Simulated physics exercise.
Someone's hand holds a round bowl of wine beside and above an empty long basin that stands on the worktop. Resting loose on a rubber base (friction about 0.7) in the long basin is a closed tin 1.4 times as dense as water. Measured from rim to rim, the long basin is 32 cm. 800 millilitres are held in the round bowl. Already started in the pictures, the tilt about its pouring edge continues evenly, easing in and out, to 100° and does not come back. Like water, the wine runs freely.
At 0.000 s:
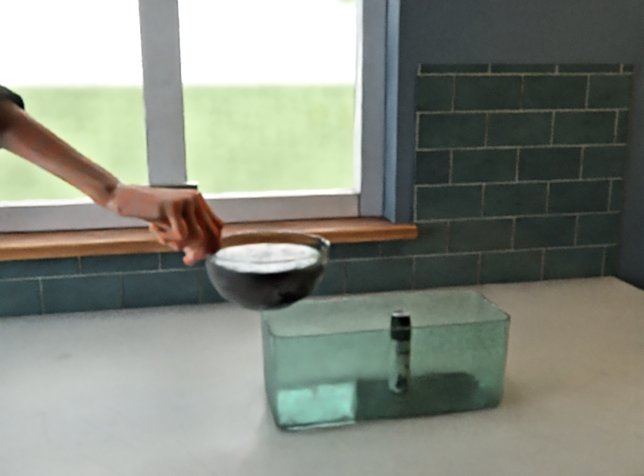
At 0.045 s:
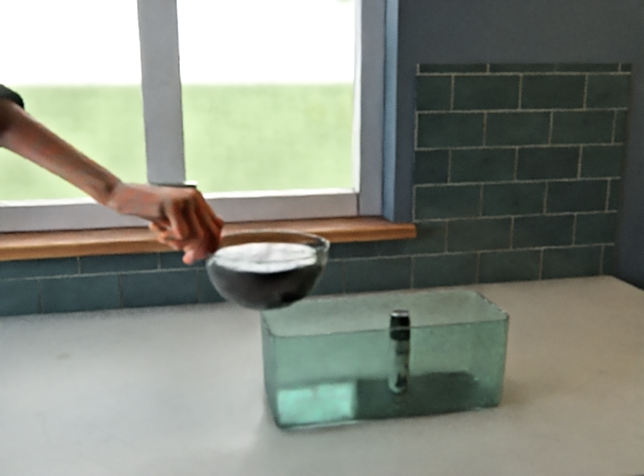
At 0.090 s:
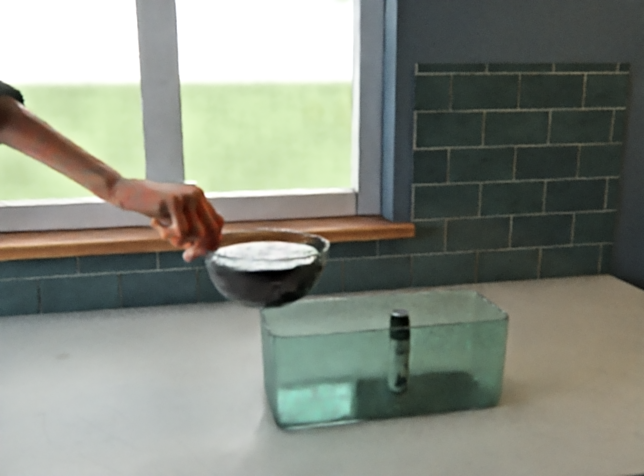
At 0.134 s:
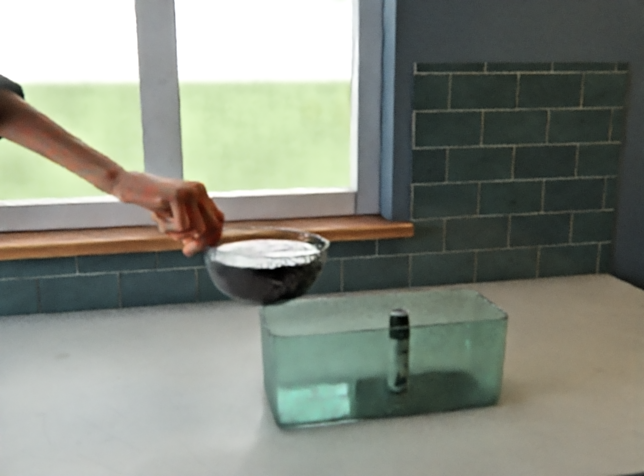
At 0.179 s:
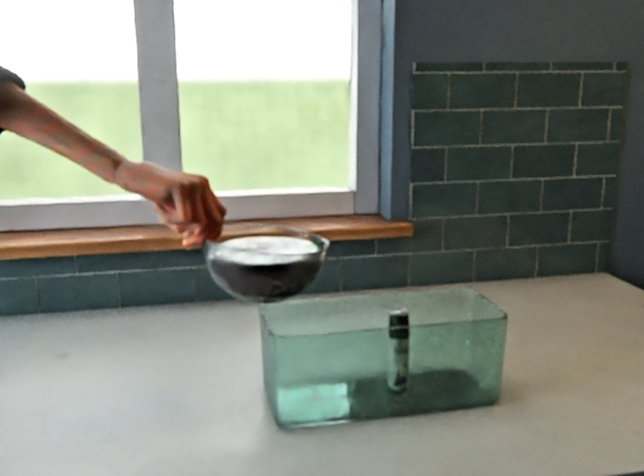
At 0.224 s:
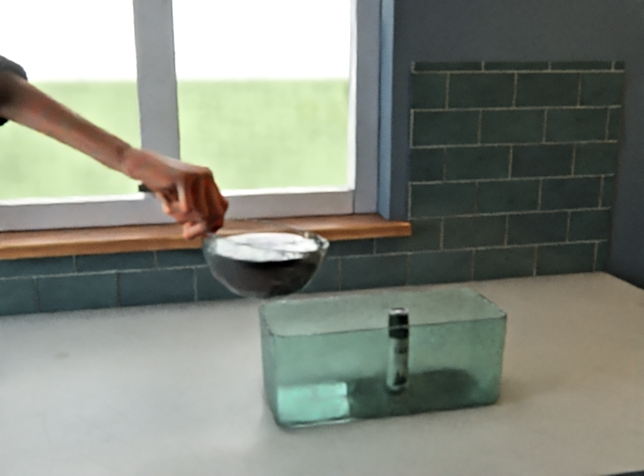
At first, a hand reaching in from the left holds a round bowl of dark liquid nearly level, beside and above a long greenish basin on the worktop, with a small upright tin visible. Then the hand slowly tilts the bowl slightly toward the right, while the basin stays still.
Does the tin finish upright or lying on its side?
It finishes upright.
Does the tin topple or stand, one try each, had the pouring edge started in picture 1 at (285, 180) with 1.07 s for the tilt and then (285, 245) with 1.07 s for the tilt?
Try 1: Tipped over; try 2: Still standing.
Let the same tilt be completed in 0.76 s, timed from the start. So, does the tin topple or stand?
It stays steady, then.
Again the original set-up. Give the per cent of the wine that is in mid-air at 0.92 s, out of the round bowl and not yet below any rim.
Around 16 per cent of the liquid is in flight.
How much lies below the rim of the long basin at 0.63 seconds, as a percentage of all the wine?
9 %, more or less.
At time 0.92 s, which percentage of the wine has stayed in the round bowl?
Remaining share: Approx. 4 %.
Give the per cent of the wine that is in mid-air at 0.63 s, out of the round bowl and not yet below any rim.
Some 36 % is the figure.
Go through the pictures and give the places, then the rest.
In the first frame, tilt 0°; pouring edge (328, 244); surface from (206, 261) to (324, 254); the long basin's rim runs from (266, 322) to (493, 305); the tin's top is at (401, 316).
In the second frame, tilt 0°; pouring edge (327, 244); surface from (206, 260) to (323, 254).
In the third frame, tilt 2°; pouring edge (327, 244); surface from (207, 259) to (323, 252).
In the fourth frame, tilt 4°; pouring edge (327, 243); surface from (206, 257) to (322, 251).
In the fifth frame, tilt 7°; pouring edge (326, 243); surface from (206, 254) to (322, 247).
In the sixth frame, tilt 10°; pouring edge (326, 243); surface from (206, 249) to (322, 244).
Then, 0.63 s in, the tilt is 63° and 56 per cent is still to pour; the tin stands where it began.
Then, 0.92 s in, the tilt is 95° and 4 per cent is still to pour; the tin stands where it began.
Then, 1.23 s in, the tilt is 100° and 0 per cent is still to pour; the tin stands where it began.
Then, 1.57 s in, the tilt is 100° and 0 per cent is still to pour; the tin stands where it began.
Finally, the tin stands where it began.
